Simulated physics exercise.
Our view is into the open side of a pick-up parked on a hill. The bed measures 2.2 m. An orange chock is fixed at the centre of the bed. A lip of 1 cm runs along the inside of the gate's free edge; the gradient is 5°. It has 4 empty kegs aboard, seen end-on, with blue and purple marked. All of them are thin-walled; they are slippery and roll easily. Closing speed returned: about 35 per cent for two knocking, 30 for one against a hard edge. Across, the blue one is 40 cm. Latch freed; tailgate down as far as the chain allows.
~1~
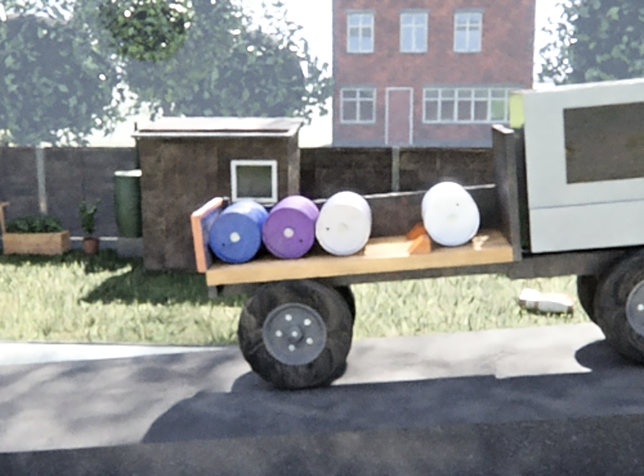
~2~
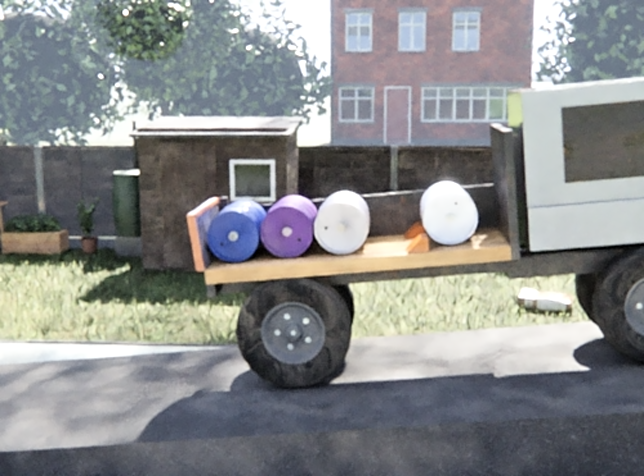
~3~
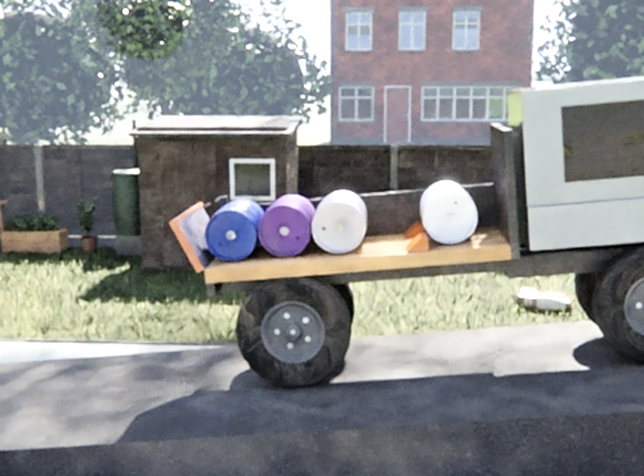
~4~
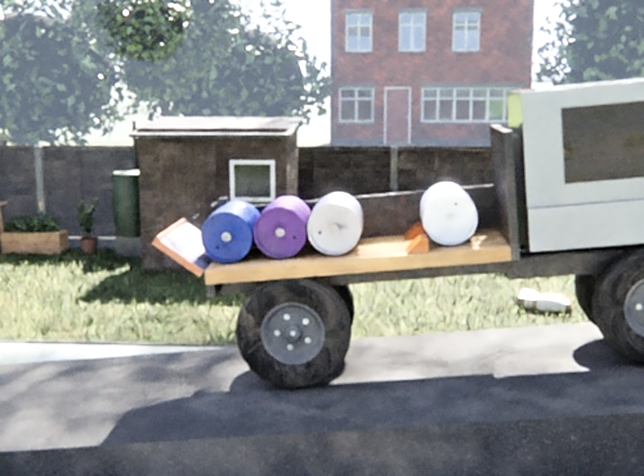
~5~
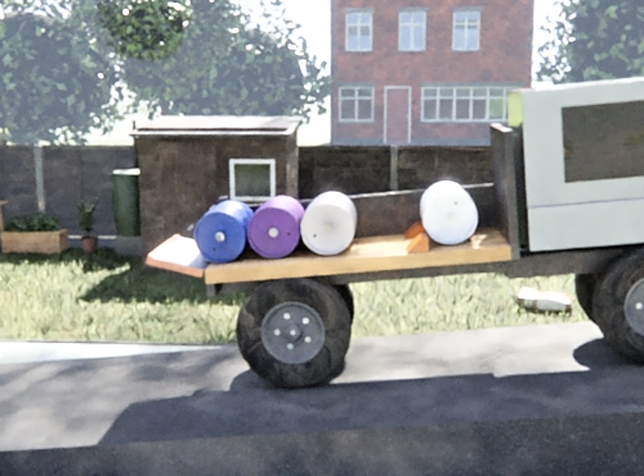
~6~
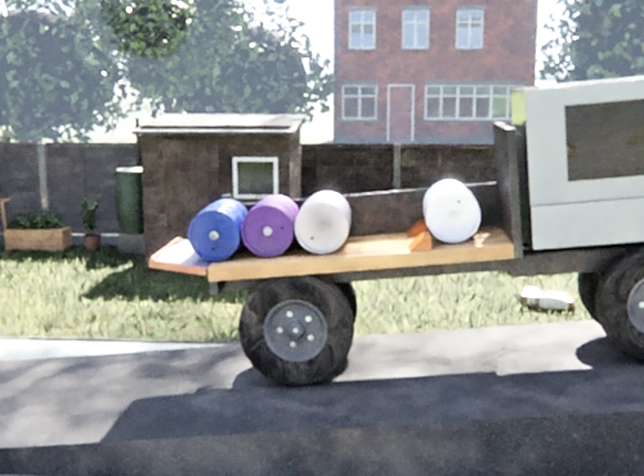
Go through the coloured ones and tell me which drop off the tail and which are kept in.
Blue keg: It is kept in. Purple: It is kept in.
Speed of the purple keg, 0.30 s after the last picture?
Around 0.3 m/s.
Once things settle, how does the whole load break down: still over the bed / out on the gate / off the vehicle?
Tally: 3; 1; 0.
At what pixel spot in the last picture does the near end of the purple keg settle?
Near (231, 235).
Another 0.3 s on from the last picture, blue is on the gate, 5 cm past the hinge, rolling left; purple is on the bed, 35 cm short of the hinge, rolling left; 0 gone off the back.
Another 0.6 s on from the last picture, blue is on the gate, 15 cm past the hinge, rolling left; purple is on the bed, 25 cm short of the hinge, rolling left; 0 gone off the back.
Another 0.9 s on from the last picture, blue is on the gate, 20 cm past the hinge, rolling left; purple is on the bed, 20 cm short of the hinge, rolling left; 0 gone off the back.
In the end (1.3 s after the last picture), blue is on the gate, 20 cm past the hinge; purple is on the bed, 20 cm short of the hinge; 0 gone off the back.
